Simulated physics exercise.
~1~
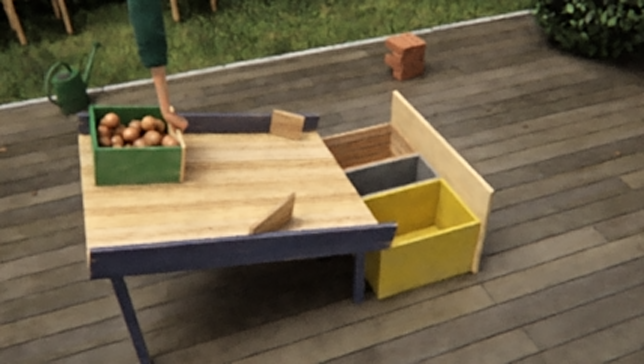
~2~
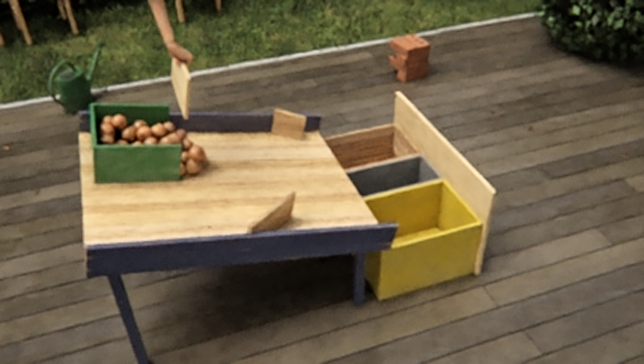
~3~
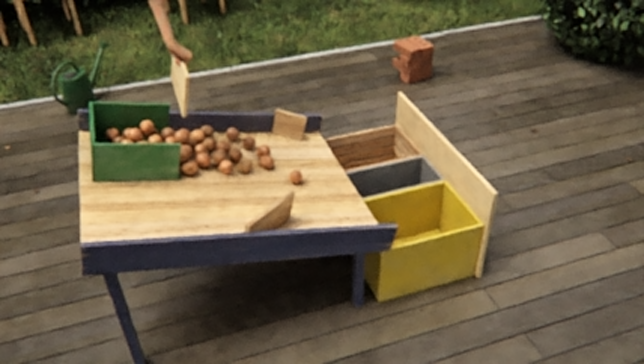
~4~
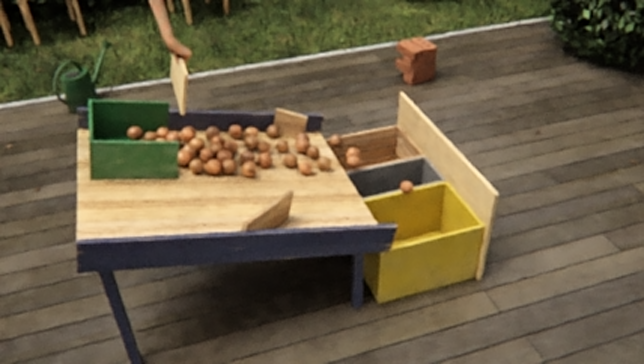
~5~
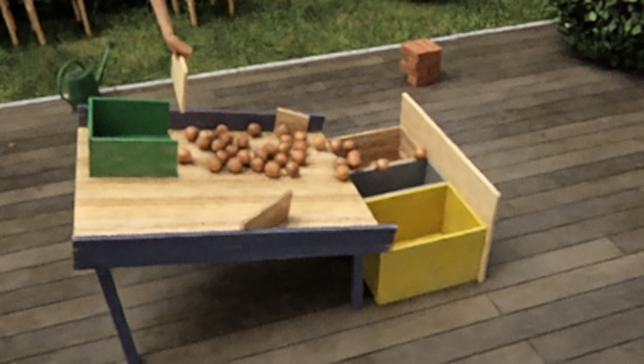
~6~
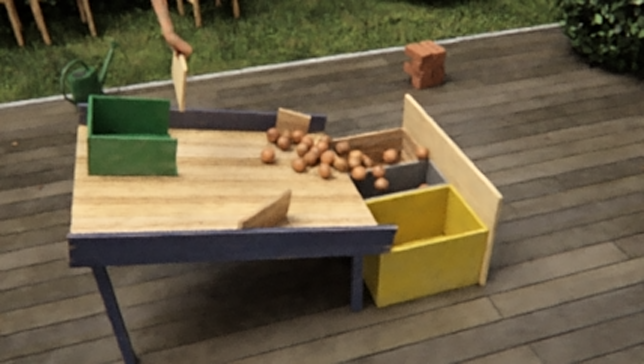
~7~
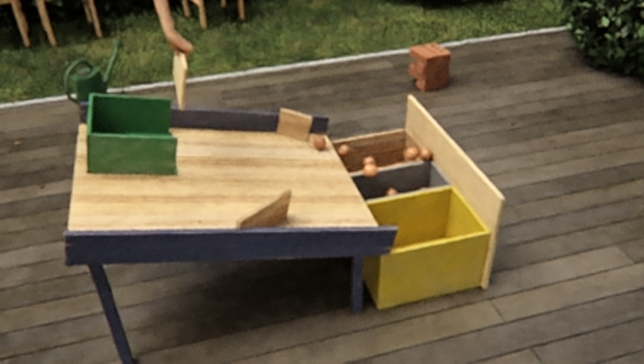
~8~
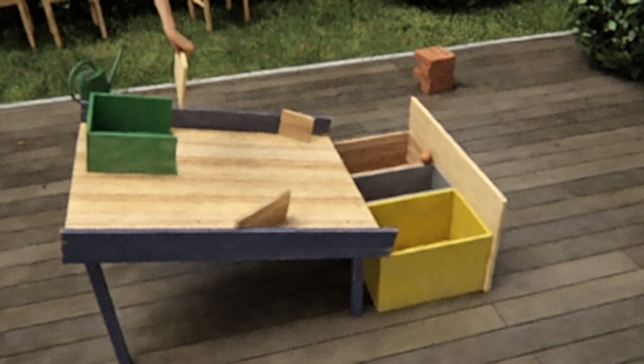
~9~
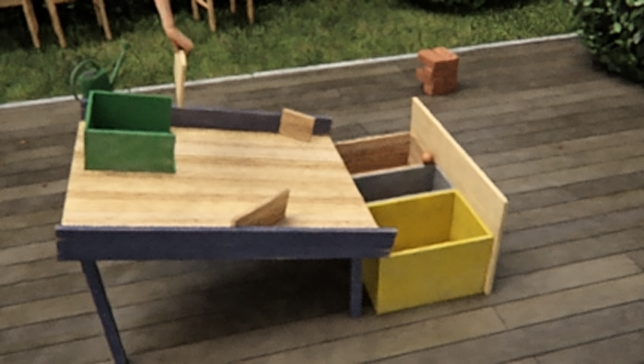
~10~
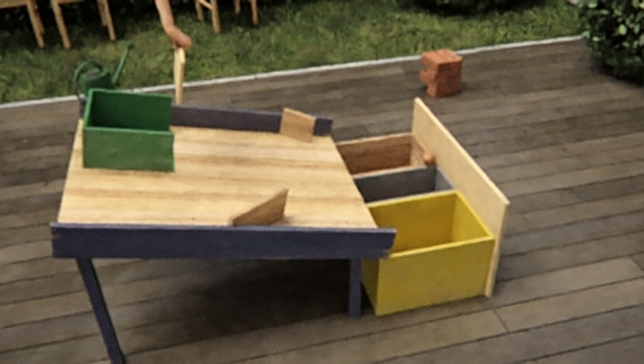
On a wooden deck beside a lawn, a sloping table holds a green pen full of onions, with three open bins side by side at its right end. A hand lifts the wooden gate from the pen's right side and holds it clear. The onions spill out and spread rightward across the boards, passing between two small angled boards. They bunch toward the far side and drop off the edge, mostly into the wooden bin at the back and the grey one in the middle. Finally the pen and table are empty, with one onion still visible at the wooden bin.
